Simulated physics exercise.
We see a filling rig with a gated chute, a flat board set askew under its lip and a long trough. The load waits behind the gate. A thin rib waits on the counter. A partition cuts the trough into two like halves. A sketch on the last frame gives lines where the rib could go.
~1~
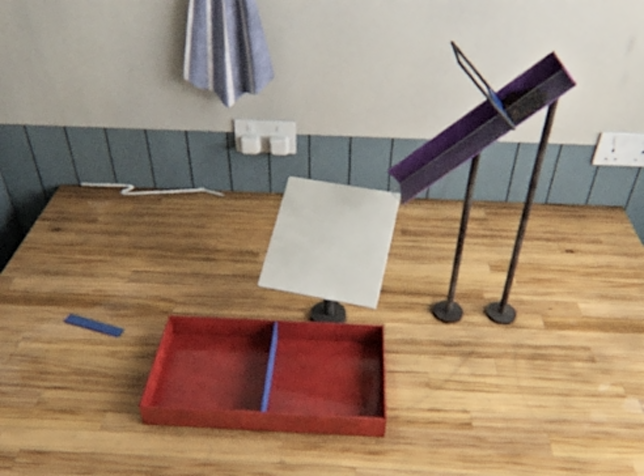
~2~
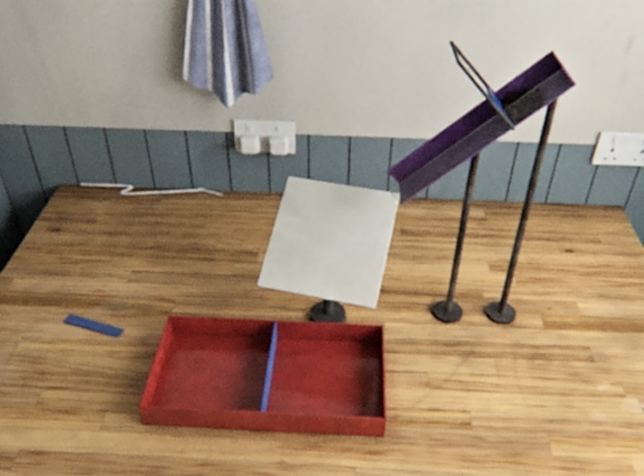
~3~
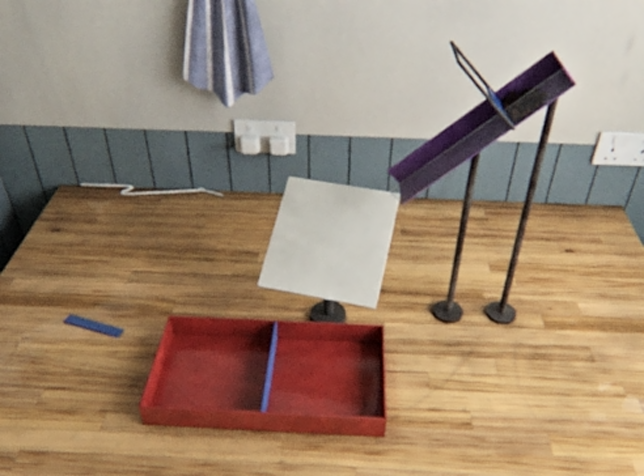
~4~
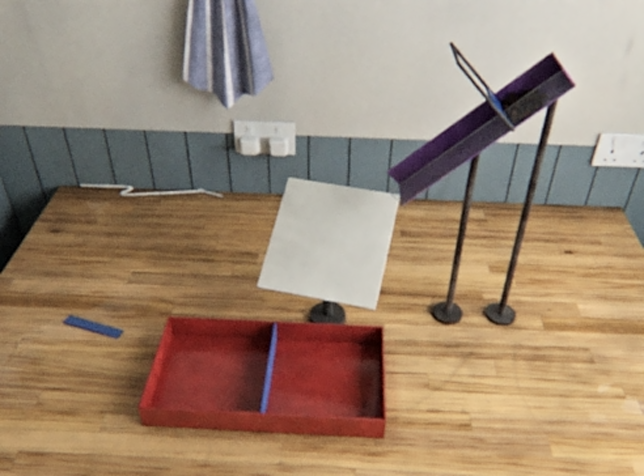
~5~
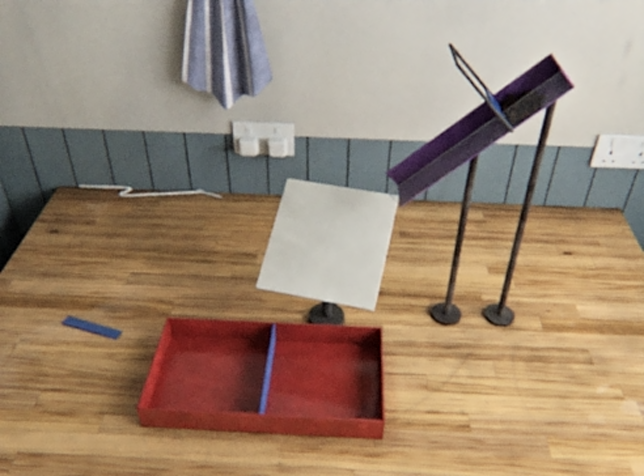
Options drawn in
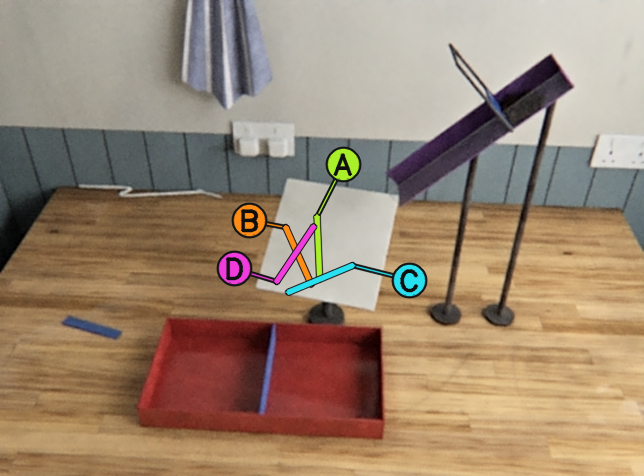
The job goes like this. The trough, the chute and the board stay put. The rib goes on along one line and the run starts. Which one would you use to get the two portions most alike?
Best: D.
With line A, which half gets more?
The right half.
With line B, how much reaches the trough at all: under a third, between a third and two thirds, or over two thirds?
Over two thirds.
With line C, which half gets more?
Left.
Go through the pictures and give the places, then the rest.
The first frame shows load behind the gate at (519, 106), allspice berries; lip of the chute at (401, 194), sloping fairly steeply.
The second frame shows middle of the board at (330, 239), tilted fairly steeply; middle of its low edge at (315, 297); of its high edge at (343, 185).
The third frame shows front corners of the trough at (139, 406) and (386, 419); front end of its middle wall at (262, 413); gate still shut at (493, 98).
The fourth frame shows middle of the load at (518, 107); lip at (401, 195).
The fifth frame shows middle of the load at (517, 109); lip at (400, 196).
On the marked copy, line A from (317, 216) to (319, 279); line B from (285, 227) to (311, 284); line C from (352, 265) to (288, 292); line D from (313, 226) to (276, 281).
If A is chosen, of what is caught, a small part in the left half, nearly all in the right.
If B is chosen, of what is caught, a small part in the left half, nearly all in the right.
If C is chosen, of what is caught, nearly all in the left half, a stray few in the right.
If D is chosen, of what is caught, about two thirds in the left half, about a third in the right.
